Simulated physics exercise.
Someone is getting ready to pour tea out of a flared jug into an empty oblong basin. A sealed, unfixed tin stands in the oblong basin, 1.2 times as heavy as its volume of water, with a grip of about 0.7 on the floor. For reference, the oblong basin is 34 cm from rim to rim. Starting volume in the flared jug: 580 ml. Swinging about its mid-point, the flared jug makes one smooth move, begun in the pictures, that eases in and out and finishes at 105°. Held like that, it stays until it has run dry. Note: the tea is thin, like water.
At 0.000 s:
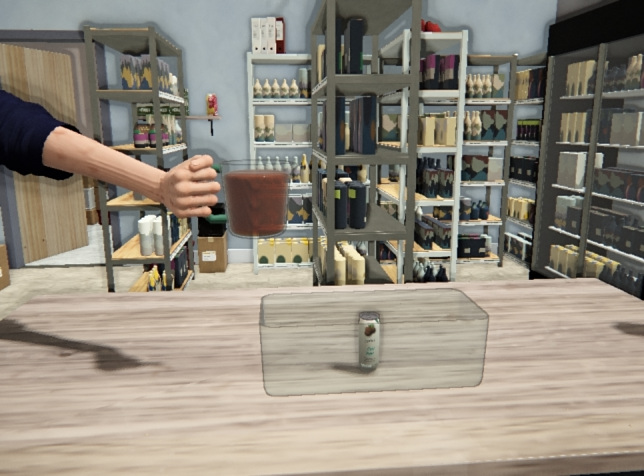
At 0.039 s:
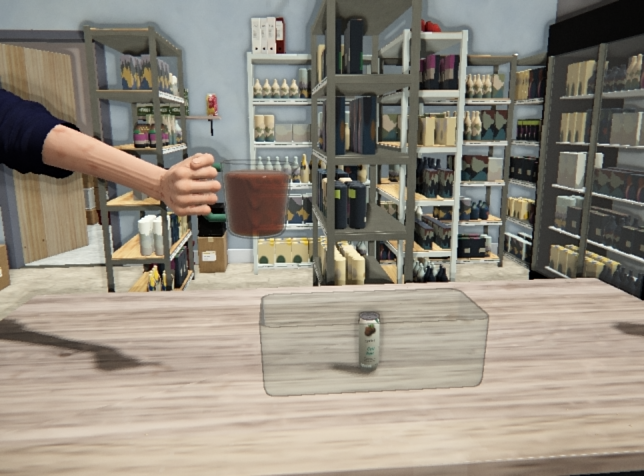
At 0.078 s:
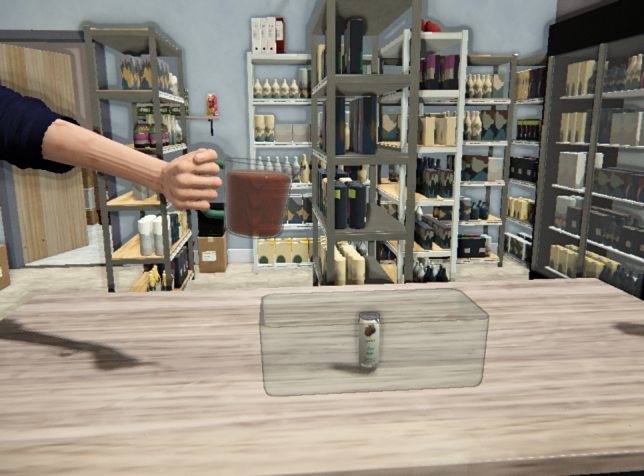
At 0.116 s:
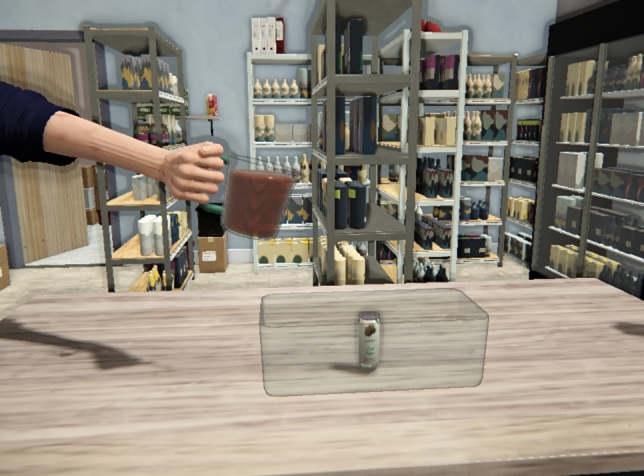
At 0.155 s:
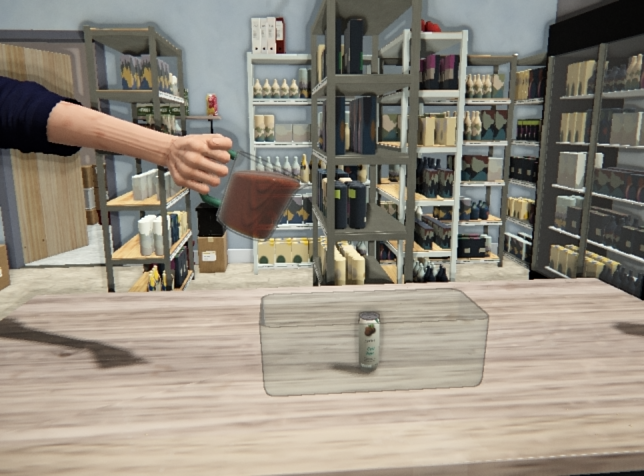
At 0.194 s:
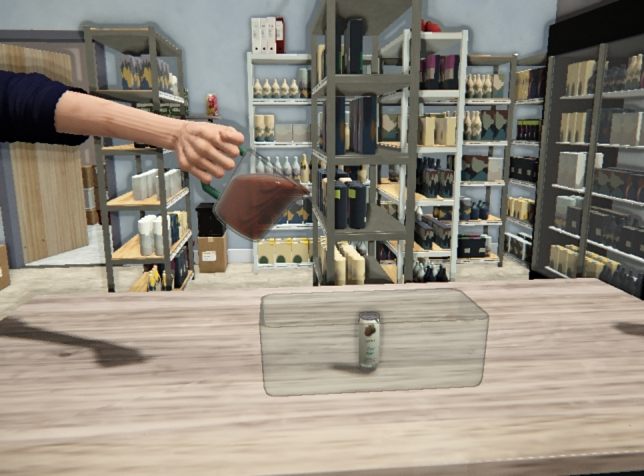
In a storeroom with shelves, a hand steadily tilts a jug rightward above a clear basin.
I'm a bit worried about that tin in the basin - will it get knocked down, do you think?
Yes, I think it will go over.
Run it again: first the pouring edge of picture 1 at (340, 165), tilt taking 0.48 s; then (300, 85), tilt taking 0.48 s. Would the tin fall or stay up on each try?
Try 1: Still standing; try 2: Tipped over.
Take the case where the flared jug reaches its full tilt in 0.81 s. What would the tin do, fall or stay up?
It tumbles over, then.
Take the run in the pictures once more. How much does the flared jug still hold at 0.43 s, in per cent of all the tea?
About 44 per cent.
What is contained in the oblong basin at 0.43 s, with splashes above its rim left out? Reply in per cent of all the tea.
Around 16 percent.
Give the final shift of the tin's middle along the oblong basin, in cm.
8.0 cm.
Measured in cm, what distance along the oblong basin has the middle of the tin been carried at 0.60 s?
Near 3 cm.
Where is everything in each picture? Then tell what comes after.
Tilt 0°; pouring edge (300, 163); surface from (223, 174) to (290, 173); the oblong basin's rim runs from (261, 311) to (474, 303); the tin's top is at (369, 318), in the first frame.
Tilt 2°; pouring edge (301, 164); surface from (224, 173) to (290, 173), in the second frame.
Tilt 7°; pouring edge (304, 168); surface from (226, 171) to (292, 174), in the third frame.
Tilt 14°; pouring edge (307, 175); surface from (230, 171) to (296, 177), in the fourth frame.
Tilt 25°; pouring edge (310, 185); surface from (230, 179) to (301, 180), in the fifth frame.
Tilt 37°; pouring edge (312, 196); surface from (225, 189) to (309, 189); 1 per cent is over the edge, in the sixth frame.
After 0.43 s the tilt is 102° and 44 per cent is still to pour; the tin stands where it began.
After 0.60 s the tilt is 105° and 9 per cent is still to pour; the tin leans 22°.
After 0.78 s the tilt is 105° and 1 per cent is still to pour; the tin lies on its side.
After 0.98 s the tilt is 105° and 0 per cent is still to pour; the tin lies on its side.
In the end the tin lies on its side.
